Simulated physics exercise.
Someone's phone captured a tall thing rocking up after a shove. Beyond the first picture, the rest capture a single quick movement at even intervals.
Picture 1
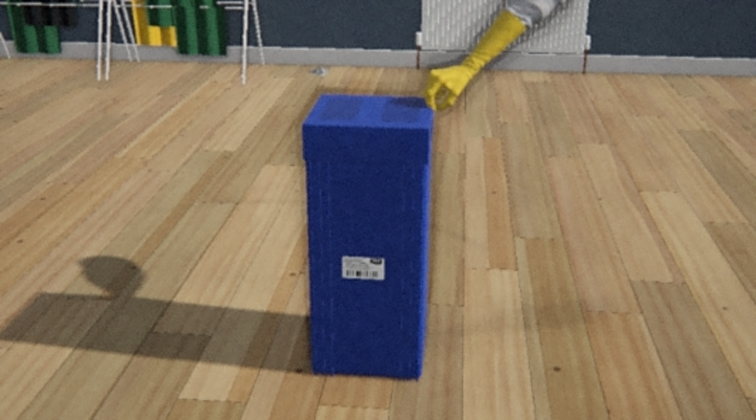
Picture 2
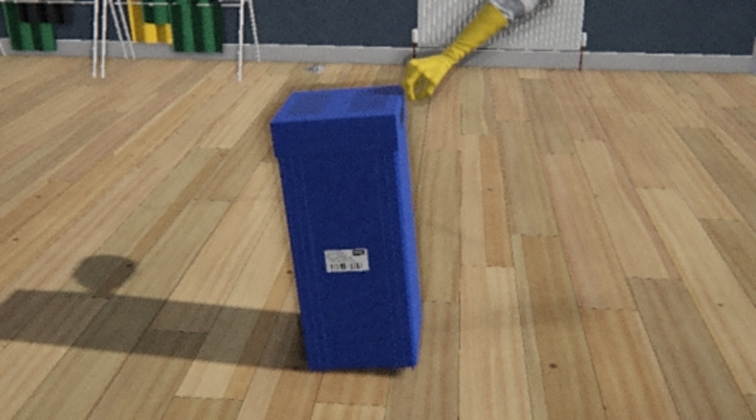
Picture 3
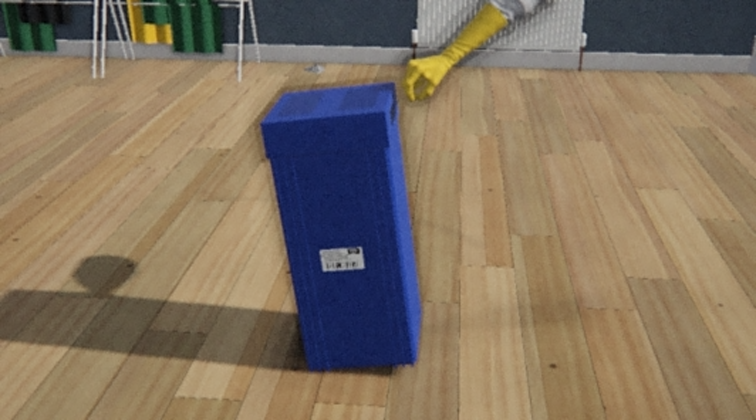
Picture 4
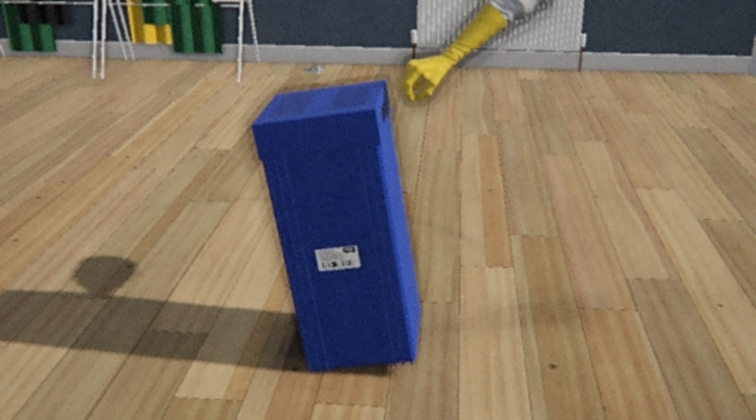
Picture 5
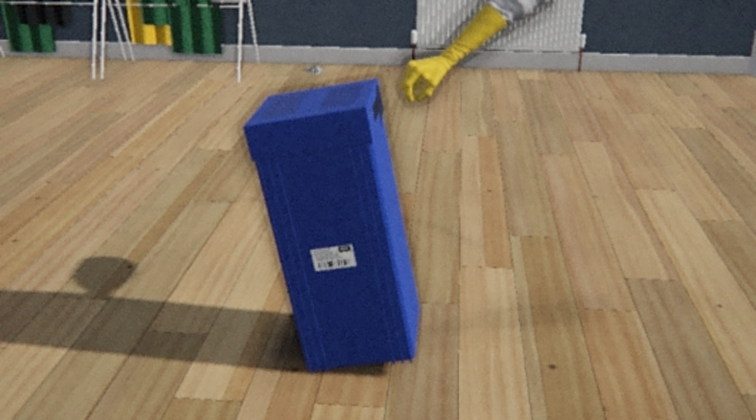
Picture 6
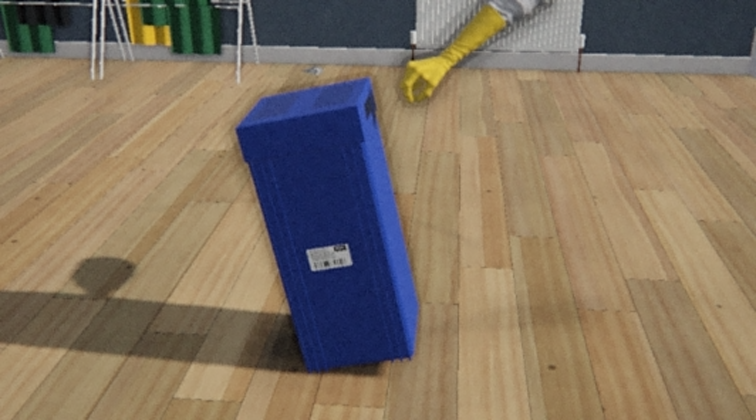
The footage shows a tall blue tote standing upright on a wooden floor beside a yellow-gloved hand at its upper right edge, then leaning gradually to the left while the gloved hand stays nearly still, apart from it.
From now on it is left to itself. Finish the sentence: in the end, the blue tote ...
In the end, the blue tote is down on its side.
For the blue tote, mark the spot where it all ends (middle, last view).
When everything stops, it's near (188, 293).
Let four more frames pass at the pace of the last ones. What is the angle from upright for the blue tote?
I'd put it at close to 18° off upright.
Then, 0.40 s on from there, blue tote 35° off upright near (283, 225).
Then, 0.66 s on from there, blue tote 62° off upright near (224, 248).
In the end, the blue tote topples, near (188, 293).
